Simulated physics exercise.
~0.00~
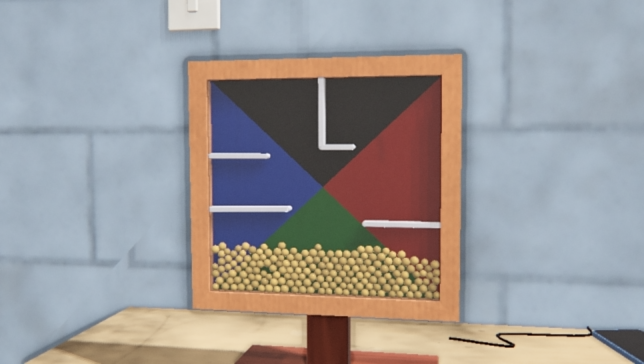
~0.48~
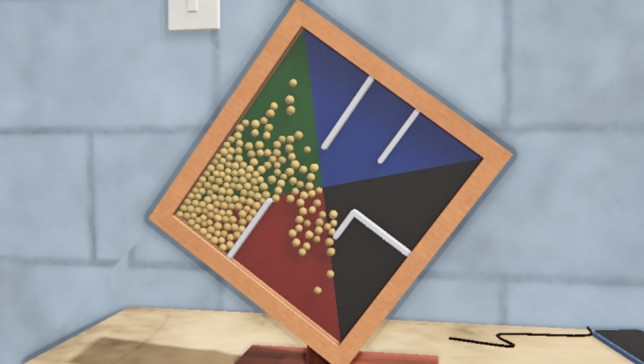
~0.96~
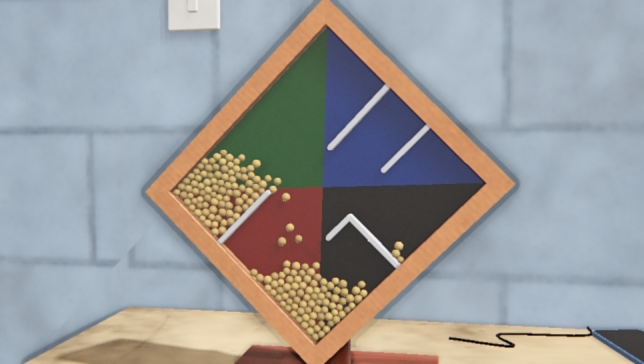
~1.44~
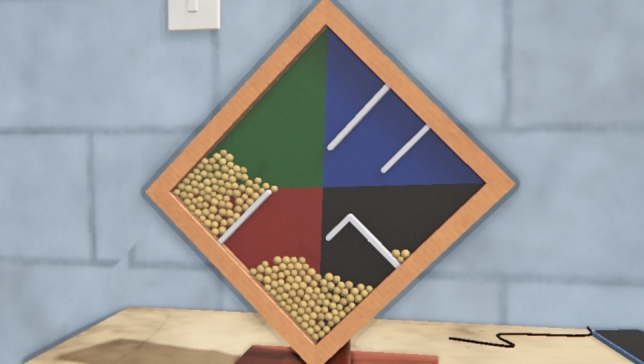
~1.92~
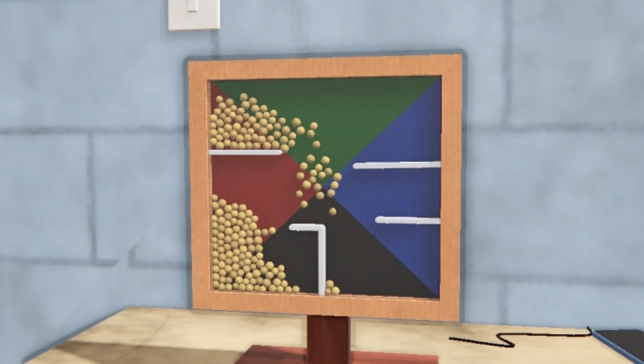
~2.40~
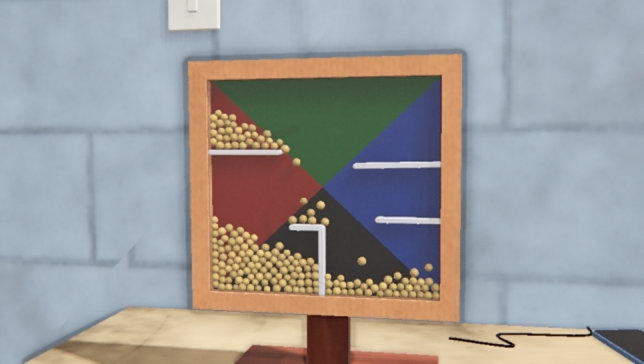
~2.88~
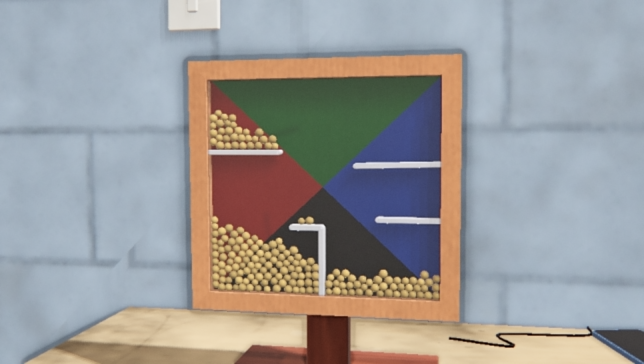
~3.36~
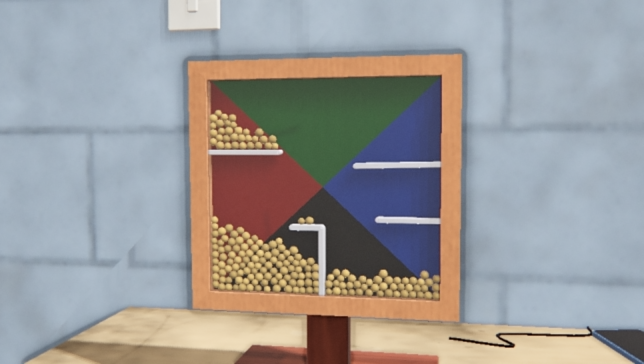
A square wooden frame full of small pale beads turned clockwise onto one corner, paused while they slid down, then turned on until it was upside down, leaving beads heaped at lower left, spread thinly along the lower right and piled on the upper-left shelf.
